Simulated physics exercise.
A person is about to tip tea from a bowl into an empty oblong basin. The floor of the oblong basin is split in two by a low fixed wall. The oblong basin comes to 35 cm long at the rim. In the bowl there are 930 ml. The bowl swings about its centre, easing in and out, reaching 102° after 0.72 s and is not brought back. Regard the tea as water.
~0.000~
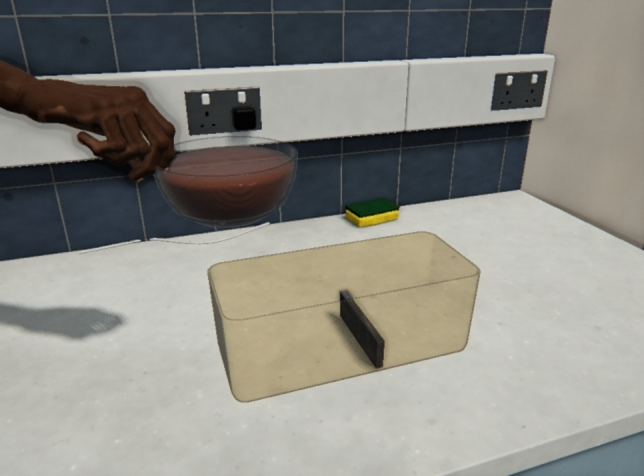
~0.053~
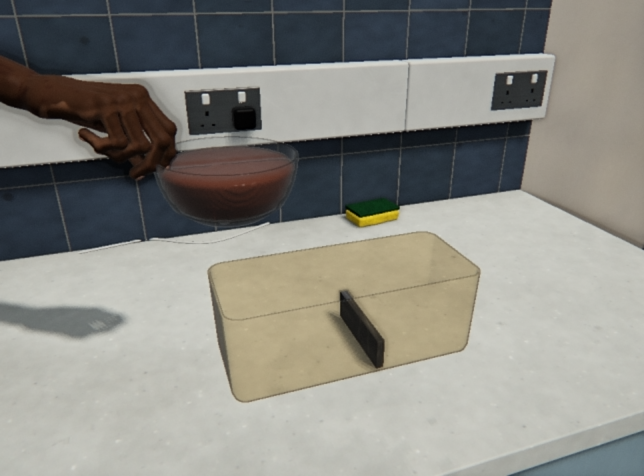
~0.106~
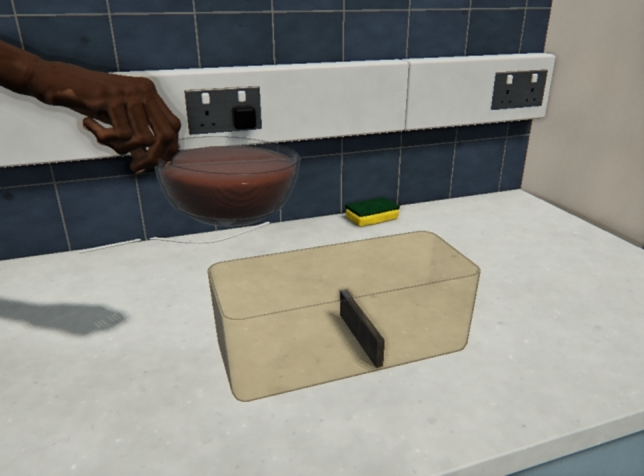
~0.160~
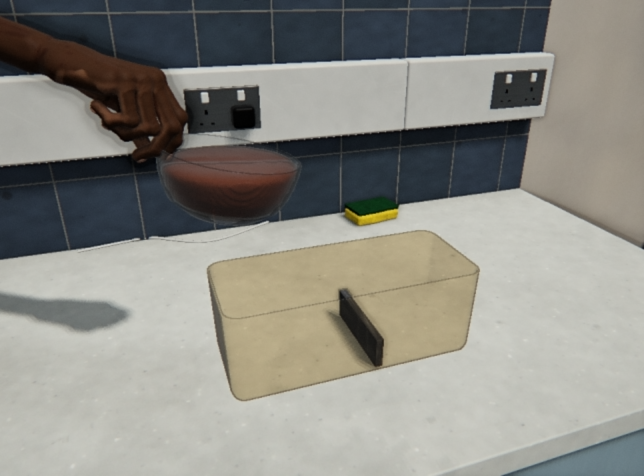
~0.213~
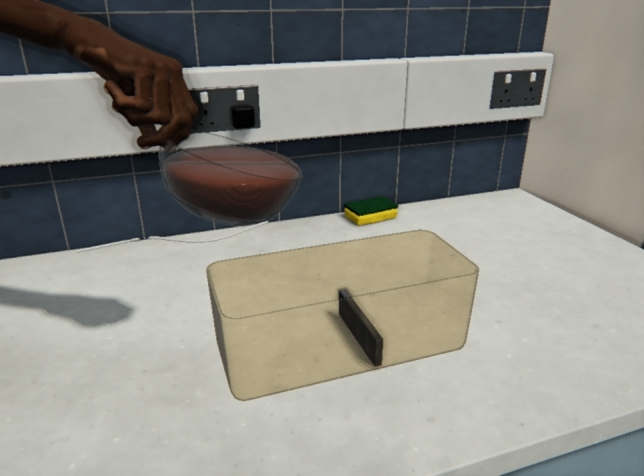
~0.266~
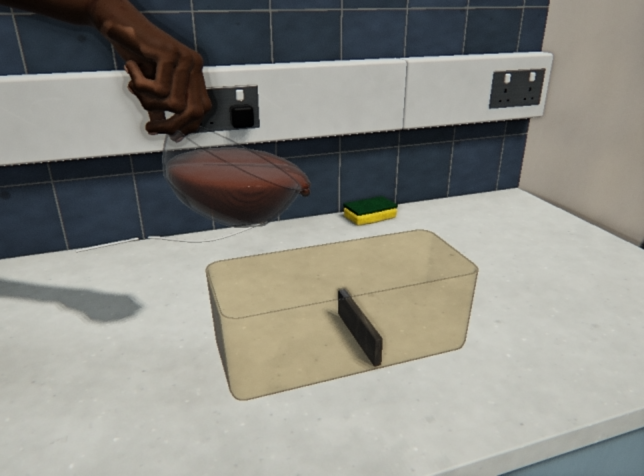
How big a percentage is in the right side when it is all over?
Roughly 18 per cent is in the right side.
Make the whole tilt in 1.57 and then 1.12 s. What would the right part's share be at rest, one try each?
Respectively 30 and 25 %.
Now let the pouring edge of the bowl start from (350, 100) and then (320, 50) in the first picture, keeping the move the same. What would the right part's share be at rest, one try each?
It comes to 70 per cent, and then 60 per cent.
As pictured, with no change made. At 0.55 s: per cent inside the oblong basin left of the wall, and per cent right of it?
I'd say some 36 on the left and some 9 on the right.
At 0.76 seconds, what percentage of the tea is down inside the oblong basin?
Around 94 parts in a hundred.
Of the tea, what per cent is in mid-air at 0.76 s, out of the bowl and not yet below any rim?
Near 5 percent.
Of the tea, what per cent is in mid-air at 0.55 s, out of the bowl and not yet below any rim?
About 38 per cent.
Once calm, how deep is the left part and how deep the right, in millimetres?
I'd expect close to 26 mm on the left and close to 8 mm on the right.
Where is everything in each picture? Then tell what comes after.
In the first frame, it leans 0°; its right rim is at (294, 149); the tea meets the walls at (156, 169) and (290, 156); the oblong basin's rim runs from (215, 293) to (455, 251); the wall's top is at (361, 315).
In the second frame, it leans 1°; its right rim is at (294, 151); the tea meets the walls at (156, 168) and (291, 156).
In the third frame, it leans 5°; its right rim is at (296, 155); the tea meets the walls at (158, 166) and (292, 158).
In the fourth frame, it leans 12°; its right rim is at (297, 162); the tea meets the walls at (159, 164) and (294, 159).
In the fifth frame, it leans 20°; its right rim is at (298, 172); the tea meets the walls at (163, 164) and (294, 164); 2 per cent is over the edge.
In the sixth frame, it leans 31°; its right rim is at (296, 183); the tea meets the walls at (165, 165) and (289, 173); 8 per cent is over the edge.
After 0.55 s the tilt is 89° and 17 per cent is still to pour, 36 is left of the wall and 9 right of it.
After 0.76 s the tilt is 102° and 1 per cent is still to pour, 79 is left of the wall and 14 right of it.
After 0.98 s the tilt is 102° and 0 per cent is still to pour, 79 is left of the wall and 17 right of it.
After 1.22 s the tilt is 102° and 0 per cent is still to pour, 77 is left of the wall and 18 right of it.
In the end 77 per cent lies left of the wall, 18 right of it and 4 outside.
